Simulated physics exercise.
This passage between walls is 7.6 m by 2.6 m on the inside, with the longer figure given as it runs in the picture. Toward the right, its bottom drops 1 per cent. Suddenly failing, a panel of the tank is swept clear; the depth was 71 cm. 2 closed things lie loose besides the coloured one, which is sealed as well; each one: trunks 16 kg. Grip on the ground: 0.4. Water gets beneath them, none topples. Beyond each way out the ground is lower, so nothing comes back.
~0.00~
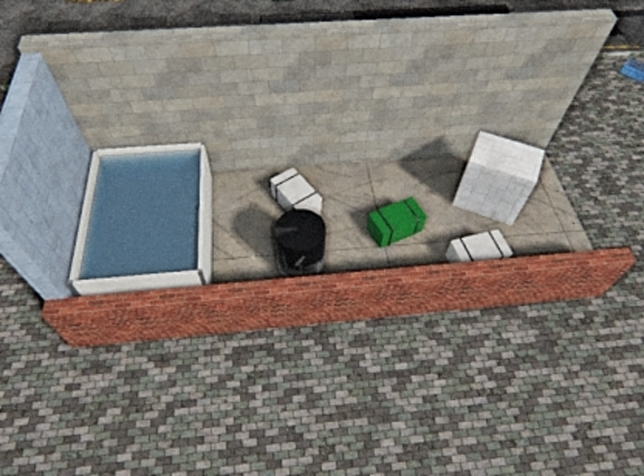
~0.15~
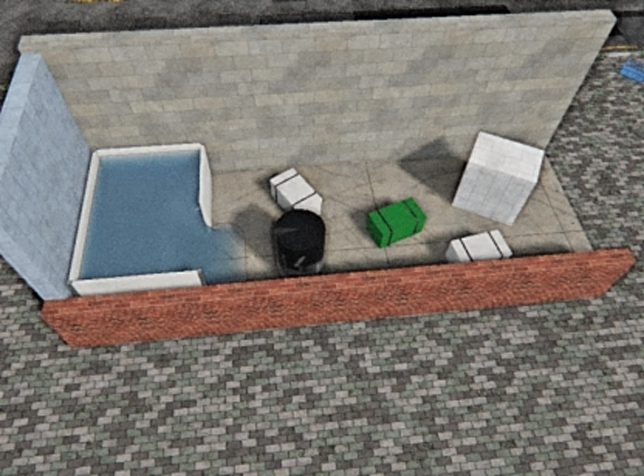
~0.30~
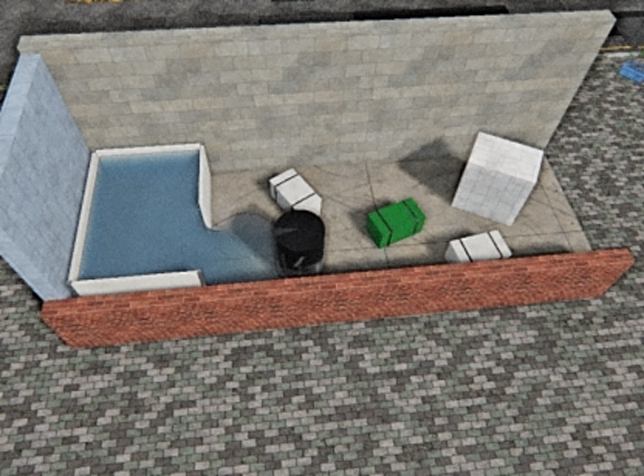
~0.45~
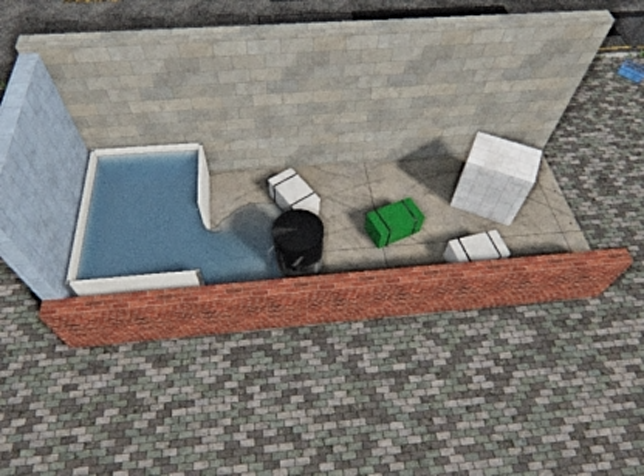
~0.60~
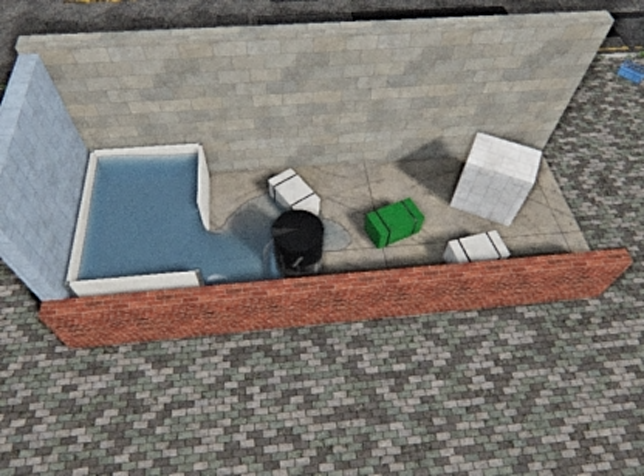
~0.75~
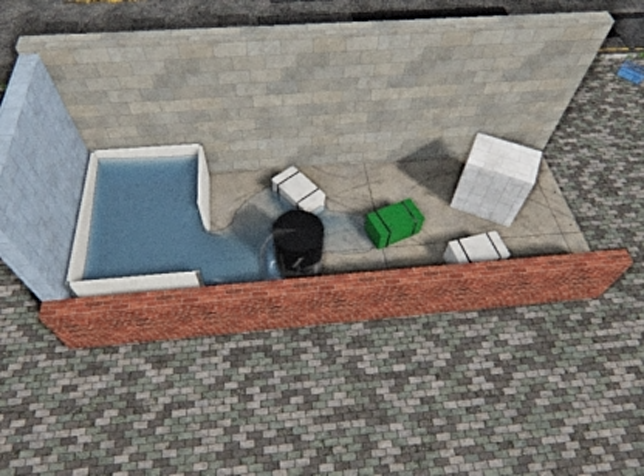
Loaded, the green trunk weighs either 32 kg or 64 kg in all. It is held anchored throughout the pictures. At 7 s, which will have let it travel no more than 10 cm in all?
Heavier only.
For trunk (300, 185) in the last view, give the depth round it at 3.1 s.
Around 14 centimetres.
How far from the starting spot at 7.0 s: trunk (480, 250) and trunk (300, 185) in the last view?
In turn: Gone out, 250 cm.
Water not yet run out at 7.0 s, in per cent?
Still held: Near 70 %.
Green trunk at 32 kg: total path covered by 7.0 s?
It covers about 350 cm altogether.
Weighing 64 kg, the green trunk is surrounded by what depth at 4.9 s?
Something like 8 centimetres.
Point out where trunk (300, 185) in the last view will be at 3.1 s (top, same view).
Roughly at (441, 156).
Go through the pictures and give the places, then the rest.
The first picture shows the green trunk at (398, 215), on the bottom; water covers 3.6 m2; 0 of 3 have shifted.
The second picture shows the green trunk at (398, 216) rests on the ground; water covers 4.3 m2; 0 of 3 have shifted.
The third picture shows the green trunk at (397, 216) rests on the ground; water covers 5.2 m2; 0 of 3 have shifted.
The fourth picture shows the green trunk at (396, 216) rests on the ground; water covers 5.8 m2; 0 of 3 have shifted.
The fifth picture shows the green trunk at (396, 216) rests on the ground; 6.4 m2 under water; 0 of 3 have shifted.
The sixth picture shows the green trunk at (396, 217), on the bottom; water covers 7.1 m2; 1 of 3 have shifted.
After 1.4 s the green trunk would be 4 cm from its start with 32 kg and 0 cm from its start with 64 kg; 7 cm of water round it then.
After 3.1 s the green trunk would be 77 cm from its start with 32 kg and 0 cm from its start with 64 kg; 5 cm of water round it then.
After 4.9 s the green trunk would be 187 cm from its start with 32 kg and 0 cm from its start with 64 kg; 8 cm of water round it then.
After 7.0 s the green trunk would be 312 cm from its start with 32 kg and 0 cm from its start with 64 kg; 9 cm of water round it then.
